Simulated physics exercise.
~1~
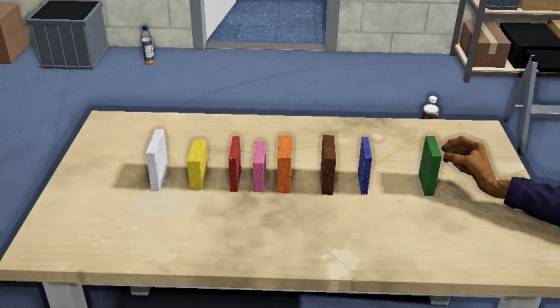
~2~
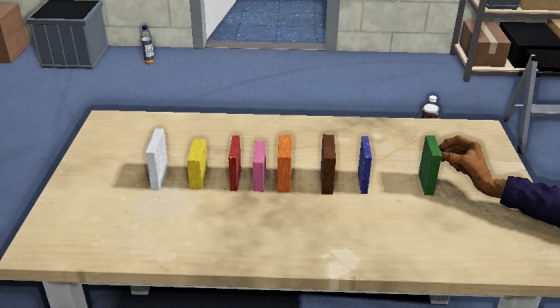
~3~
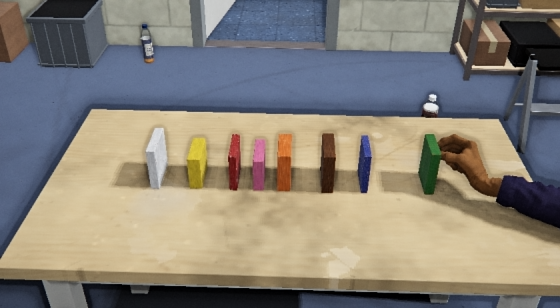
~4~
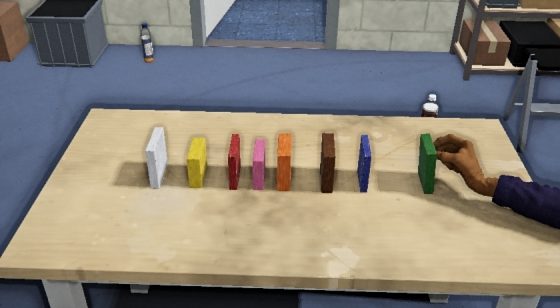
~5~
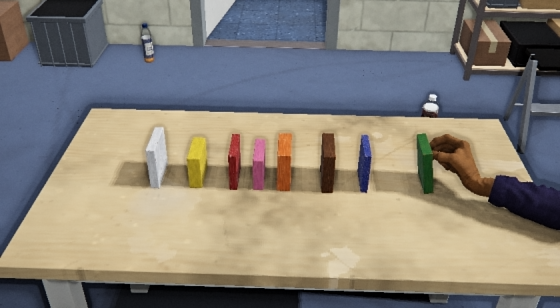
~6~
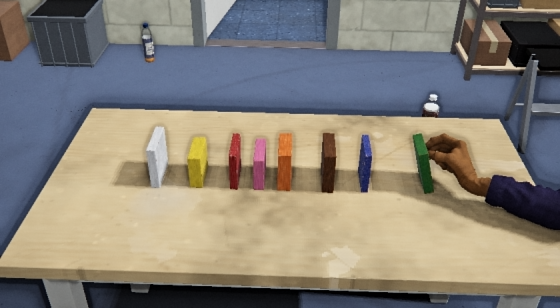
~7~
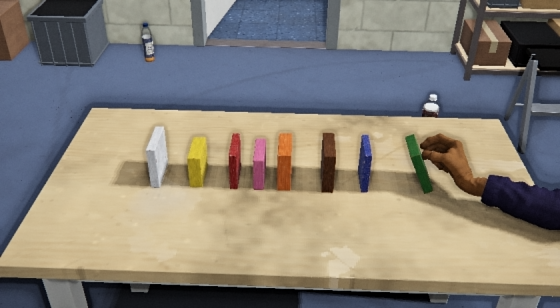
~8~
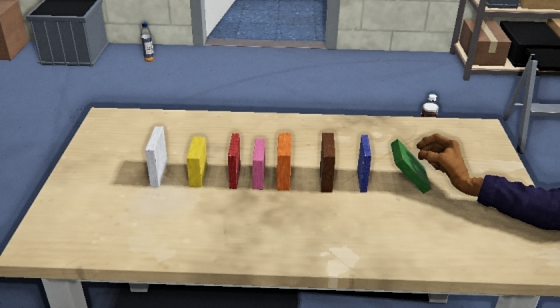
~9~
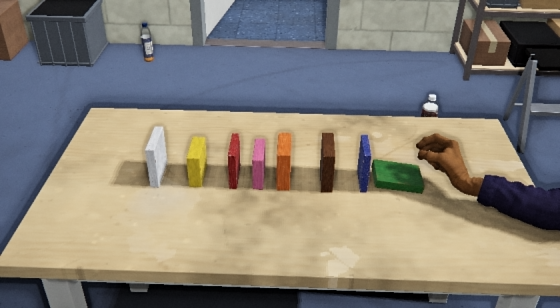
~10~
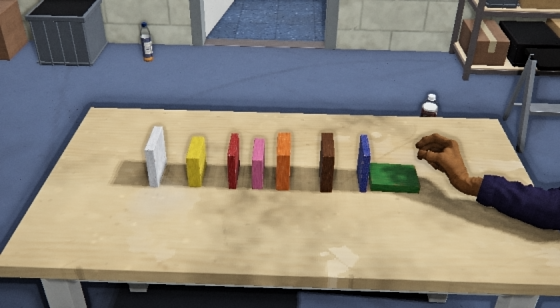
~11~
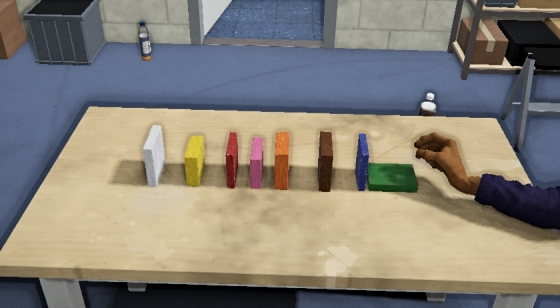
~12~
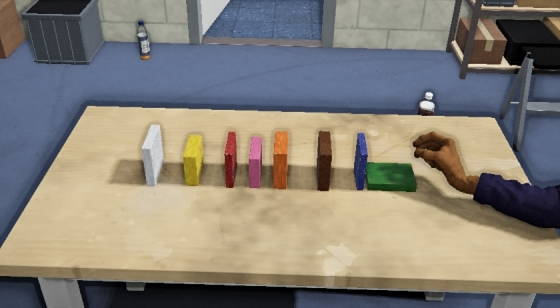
In the video, a hand slowly tips a green board at the right end of a row of upright coloured blocks on a table. It falls leftward and lies flat beside the blue block, while the blue, brown, orange, pink, red, yellow and white pieces remain standing.
